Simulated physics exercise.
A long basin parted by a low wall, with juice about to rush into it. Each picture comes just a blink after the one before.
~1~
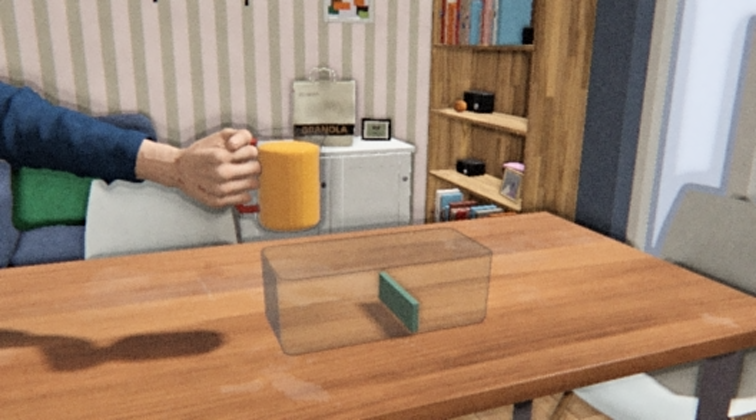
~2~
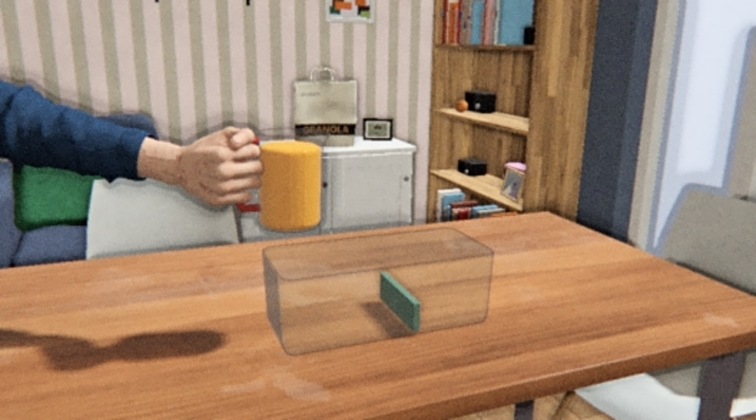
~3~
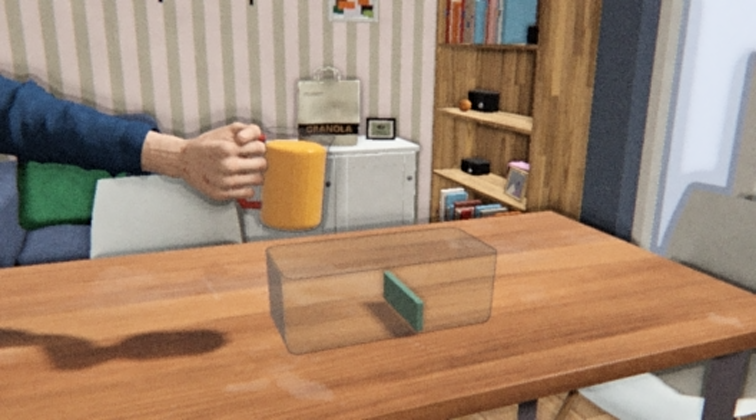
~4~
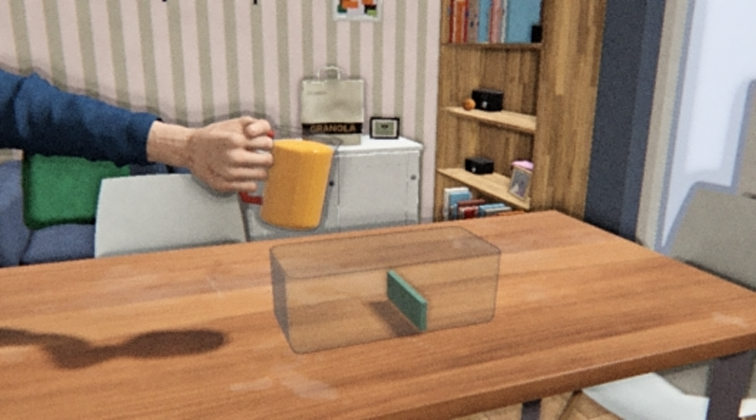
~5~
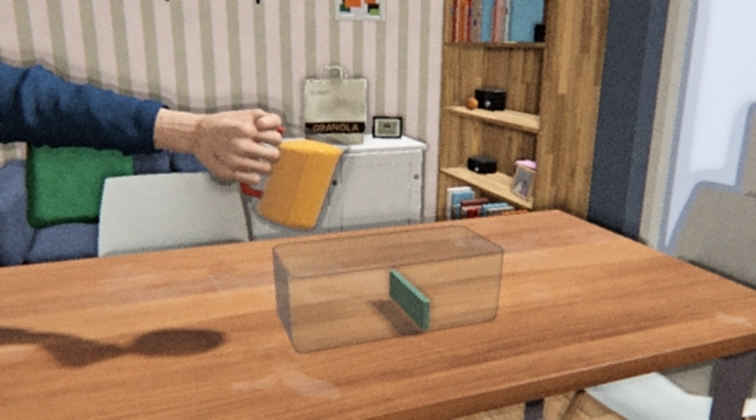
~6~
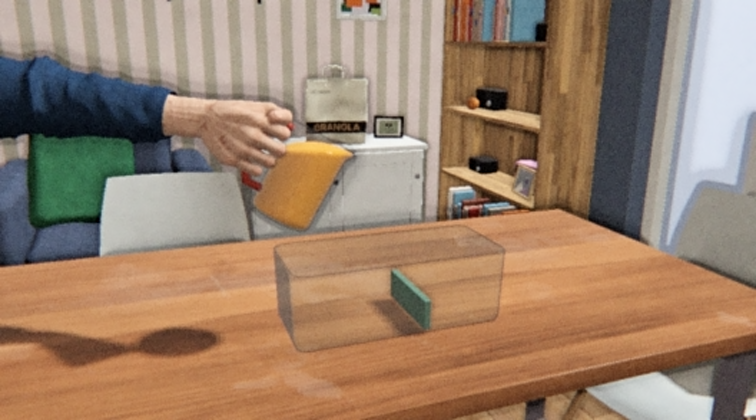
The clip opens on a hand in a blue sleeve holding a yellow mug upright above a clear, long basin with a low green wall inside, on a wooden table. The hand slowly, then more noticeably, tilts the mug to the right, while the view shifts slightly and the basin stays empty.
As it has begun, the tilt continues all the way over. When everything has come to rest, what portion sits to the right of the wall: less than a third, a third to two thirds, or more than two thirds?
Less than a third sits there.
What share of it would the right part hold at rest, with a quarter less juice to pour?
Estimated share: Around 5 %.
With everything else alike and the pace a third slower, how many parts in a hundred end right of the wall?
I'd estimate about 5 percent ends up there.
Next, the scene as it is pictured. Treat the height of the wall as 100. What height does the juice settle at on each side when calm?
Close to 50 for the left and 0 for the right.
A moment on, the jug is tipped on its side and 74 per cent is still to pour, 8 is left of the wall and 0 right of it.
Next, the jug is tipped on its side and 39 per cent is still to pour, 42 is left of the wall and 0 right of it.
Then the jug is tipped on its side and 17 per cent is still to pour, 68 is left of the wall and 5 right of it.
Later the jug is tipped on its side and 7 per cent is still to pour, 82 is left of the wall and 5 right of it.
Finally, 91 per cent lies left of the wall, 5 right of it and 3 outside.
